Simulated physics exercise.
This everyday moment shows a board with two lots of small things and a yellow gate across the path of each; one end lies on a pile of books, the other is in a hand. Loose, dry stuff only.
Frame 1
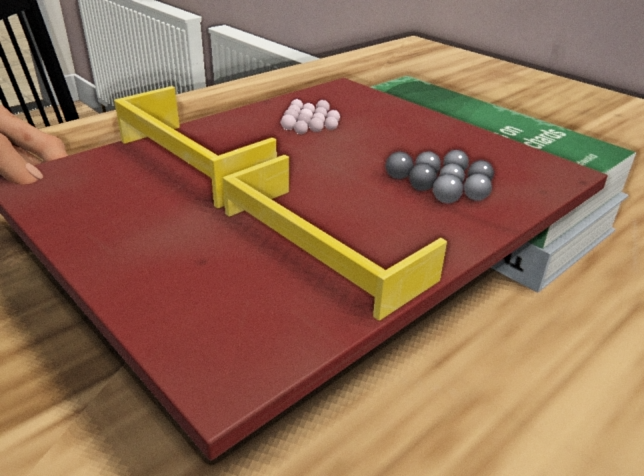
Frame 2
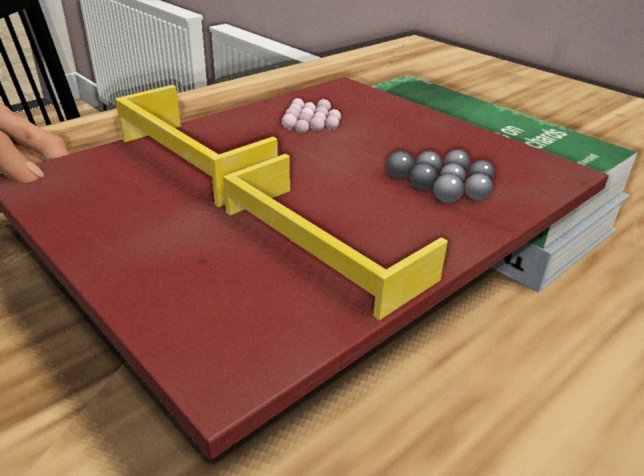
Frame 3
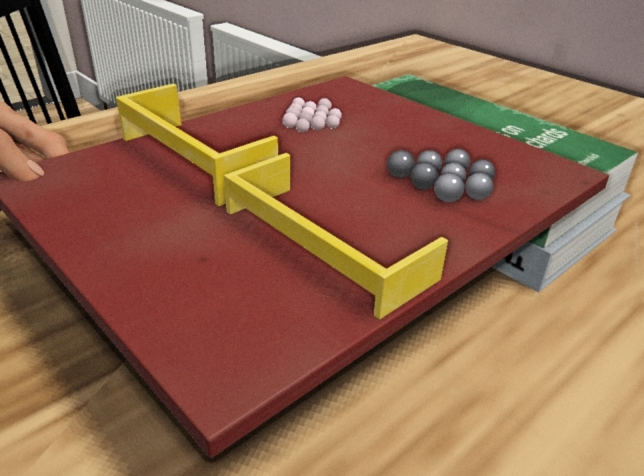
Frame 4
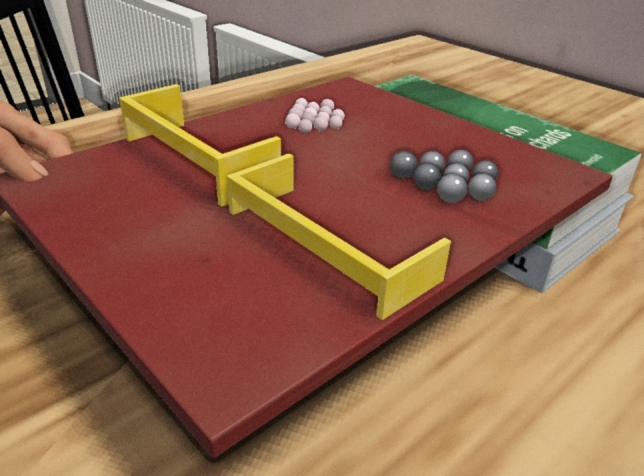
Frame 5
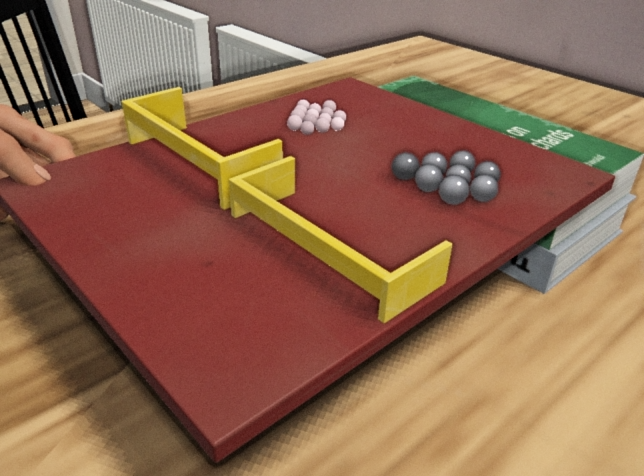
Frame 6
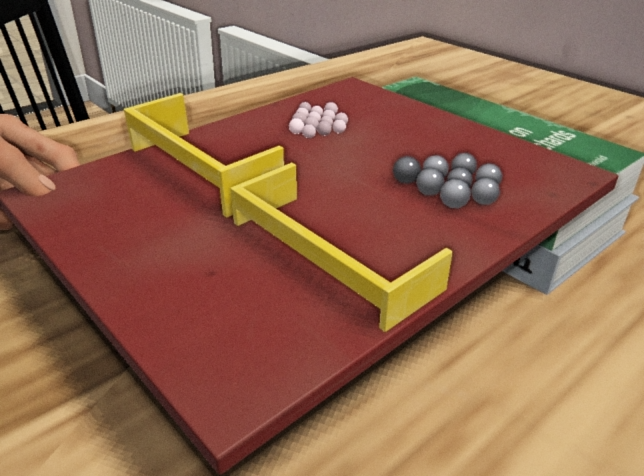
Red board with yellow gates resting on books, a hand at its left edge, small pink and larger grey balls staying still.
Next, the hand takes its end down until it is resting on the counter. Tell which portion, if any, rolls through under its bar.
Front portion - held back; back portion - through.
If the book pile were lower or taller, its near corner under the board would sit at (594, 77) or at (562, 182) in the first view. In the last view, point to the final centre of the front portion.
(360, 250) and (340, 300).
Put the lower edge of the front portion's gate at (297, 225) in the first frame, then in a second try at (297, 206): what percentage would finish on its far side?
I'd say around 100 in a hundred, and around 100 in a hundred after that.
Then, 0.48 s past the last view, board sloping at 11°; front portion on its way down; back portion on its way down.
Then, 0.90 s past the last view, board resting at 15°; front portion has reached its gate; back portion all past its gate.
Finally, board resting at 15°; front portion gathered behind its gate; back portion all past its gate.
